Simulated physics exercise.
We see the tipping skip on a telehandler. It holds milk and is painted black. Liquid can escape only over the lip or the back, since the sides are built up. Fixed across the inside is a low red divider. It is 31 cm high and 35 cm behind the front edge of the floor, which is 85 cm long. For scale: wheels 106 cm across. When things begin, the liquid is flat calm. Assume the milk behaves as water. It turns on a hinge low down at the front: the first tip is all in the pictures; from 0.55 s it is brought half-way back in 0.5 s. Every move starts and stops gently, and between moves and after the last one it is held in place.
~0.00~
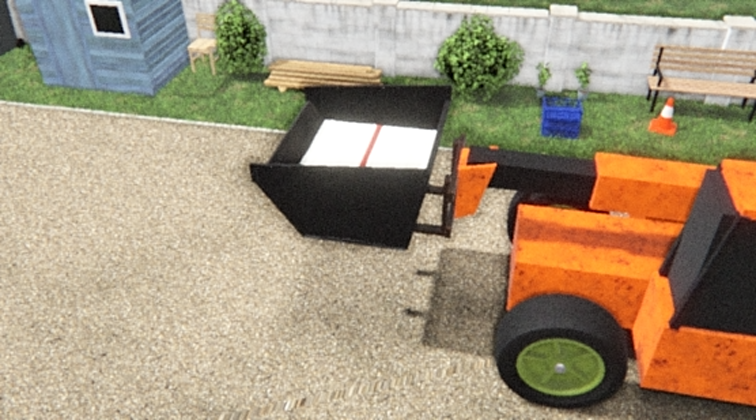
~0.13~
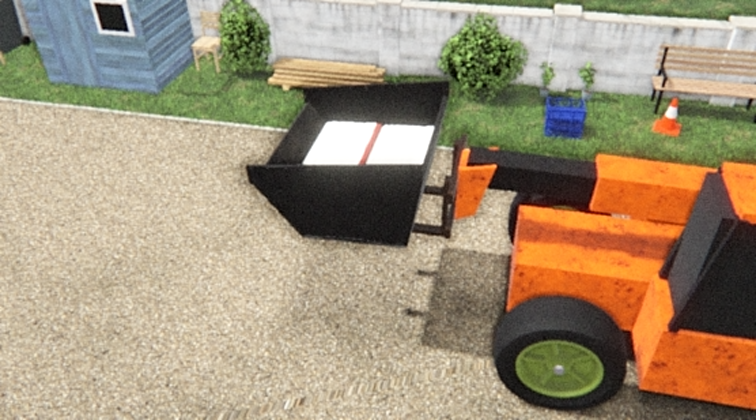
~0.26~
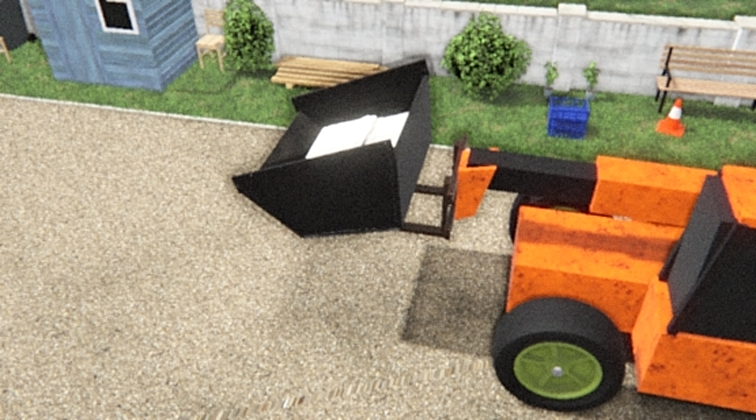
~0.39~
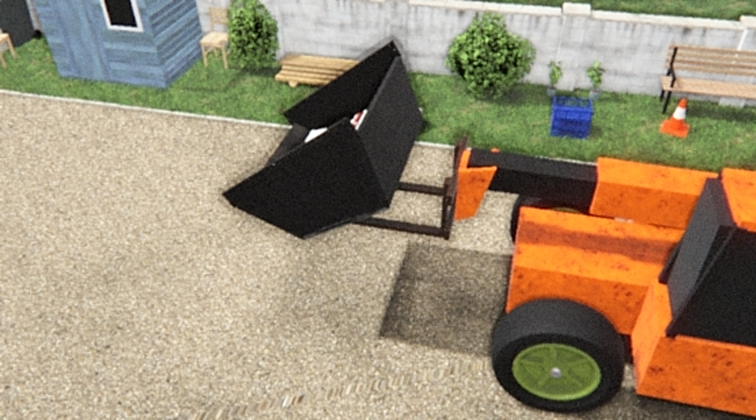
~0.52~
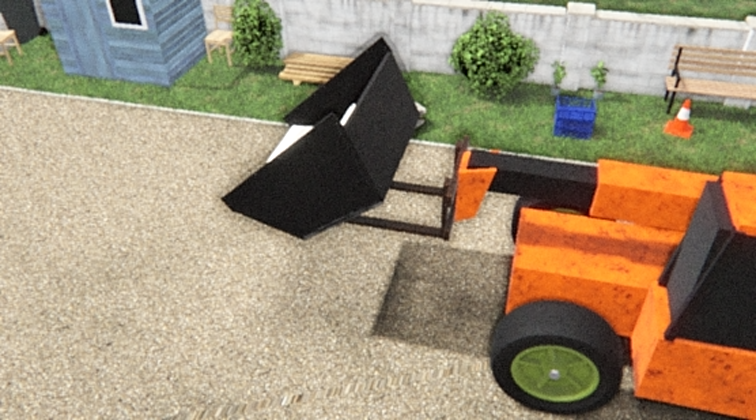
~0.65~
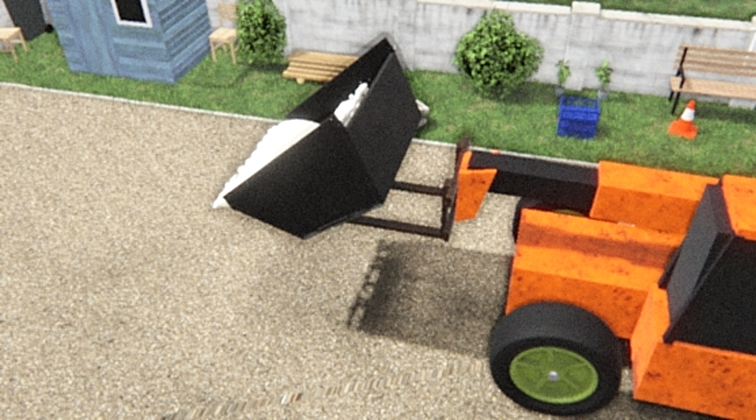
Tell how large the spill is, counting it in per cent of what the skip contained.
It loses close to 28 per cent.
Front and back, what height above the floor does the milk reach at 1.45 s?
I'd put it at about 24 cm in front and about 14 cm behind.
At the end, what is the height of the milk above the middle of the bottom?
I'd put it at some 22 cm.
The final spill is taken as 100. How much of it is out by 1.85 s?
By then it's around 100 per cent.
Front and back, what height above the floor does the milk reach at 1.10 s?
It reads roughly 22 cm up front and 16 cm at the back.
By 1.10 s the skip is at 19° forwards, the surface stands 16 cm at the back and 22 cm at the front; 26 per cent is out, over the front.
By 1.45 s the skip is at 19° forwards, the surface stands 14 cm at the back and 25 cm at the front; 27 per cent is out, over the front.
By 1.85 s the skip is at 19° forwards, the surface stands 8 cm at the back and 29 cm at the front; 27 per cent is out, over the front.
By 3.93 s 28 per cent is out, over the front, 110 of 396 litres.
